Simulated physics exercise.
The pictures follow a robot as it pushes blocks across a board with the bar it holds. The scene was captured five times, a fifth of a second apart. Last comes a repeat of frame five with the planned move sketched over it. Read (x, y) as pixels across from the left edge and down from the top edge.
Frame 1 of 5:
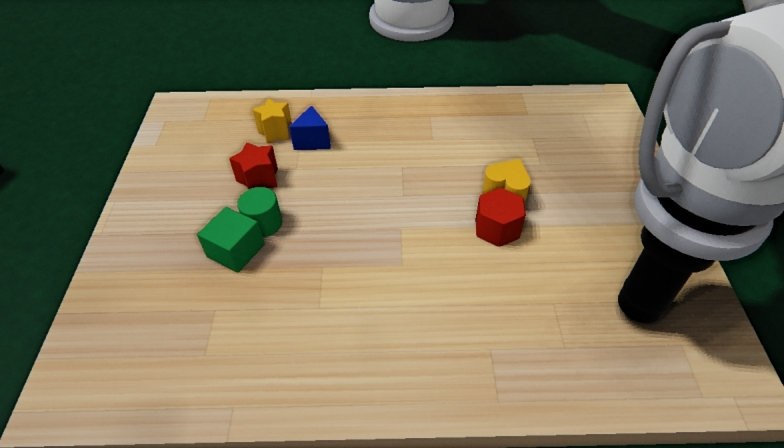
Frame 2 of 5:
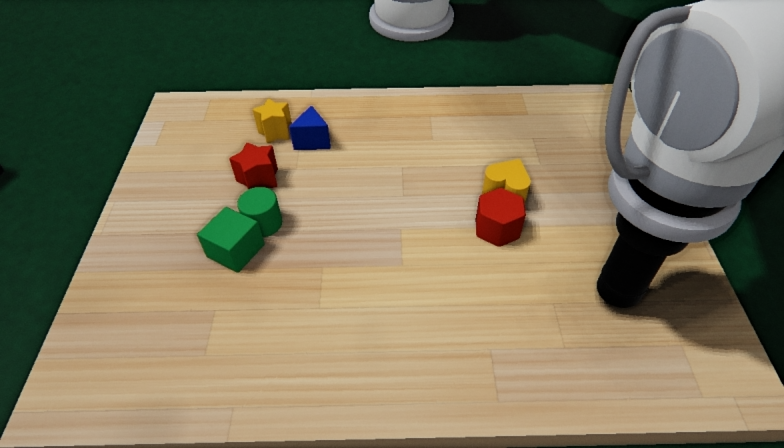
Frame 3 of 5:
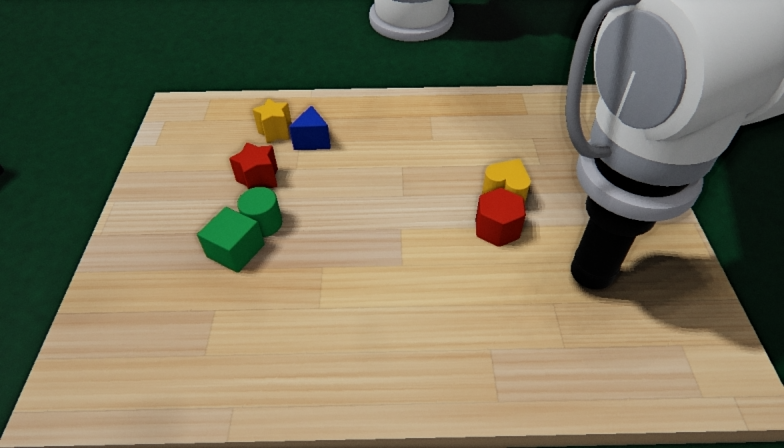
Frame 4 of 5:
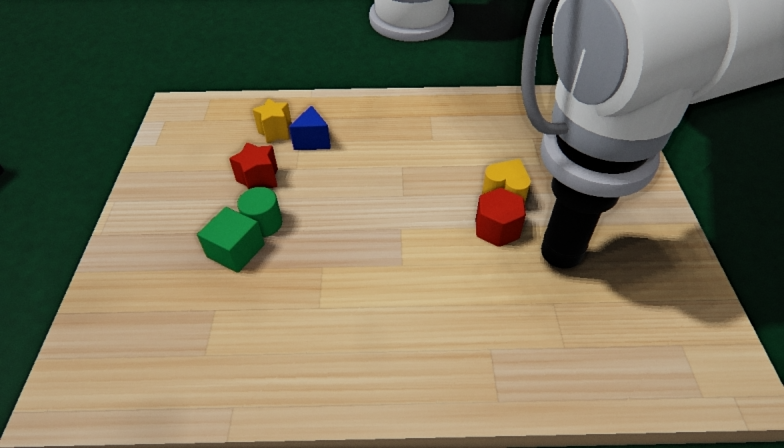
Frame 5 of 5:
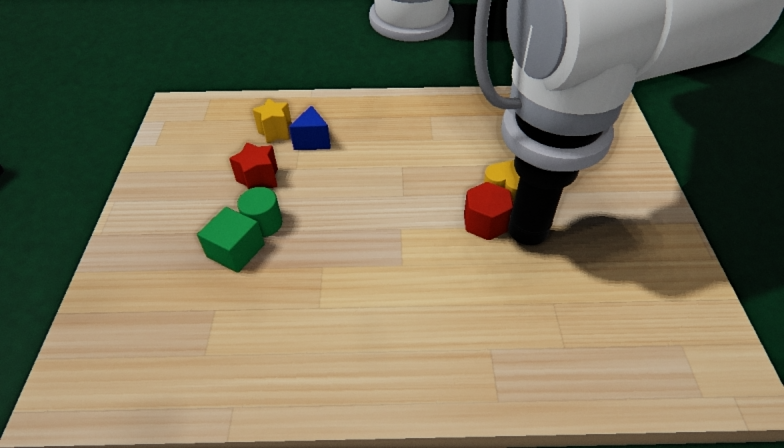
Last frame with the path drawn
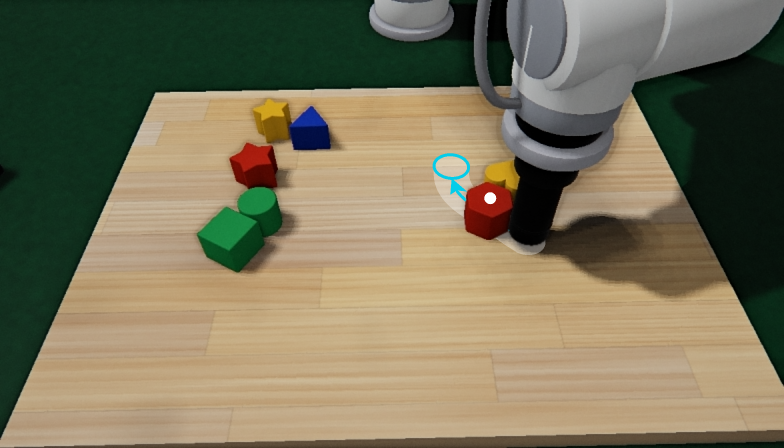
Robot arm sliding its black bar left across a wooden board, nudging a red hexagonal block beside a yellow heart-shaped block.
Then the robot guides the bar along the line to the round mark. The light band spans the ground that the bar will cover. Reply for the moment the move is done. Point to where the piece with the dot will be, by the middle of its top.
It is going to be at (421, 175).
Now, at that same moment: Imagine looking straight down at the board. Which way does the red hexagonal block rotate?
Turns anticlockwise.
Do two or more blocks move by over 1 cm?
No
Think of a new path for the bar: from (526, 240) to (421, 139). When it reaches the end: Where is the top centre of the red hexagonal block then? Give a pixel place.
Near (443, 180).
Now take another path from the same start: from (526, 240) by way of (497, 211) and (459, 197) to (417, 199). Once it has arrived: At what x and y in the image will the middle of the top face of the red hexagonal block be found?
The point I'd pick in the picture is (379, 183).
The drawn path runs from (526, 240) via (490, 217) and (459, 194), ending at (451, 166); the dot is on the red hexagonal block.
On the path given first. One third of the way, bar at (491, 208); red hexagonal block at (452, 182), turned 25° anticlockwise.
Two thirds of the way, bar at (460, 186); red hexagonal block at (423, 175), turned 70° anticlockwise; yellow heart-shaped block at (509, 170), turned 15° clockwise.
At the end, bar at (452, 158); red hexagonal block at (421, 175), turned 75° anticlockwise; yellow heart-shaped block at (509, 170), turned 15° clockwise.
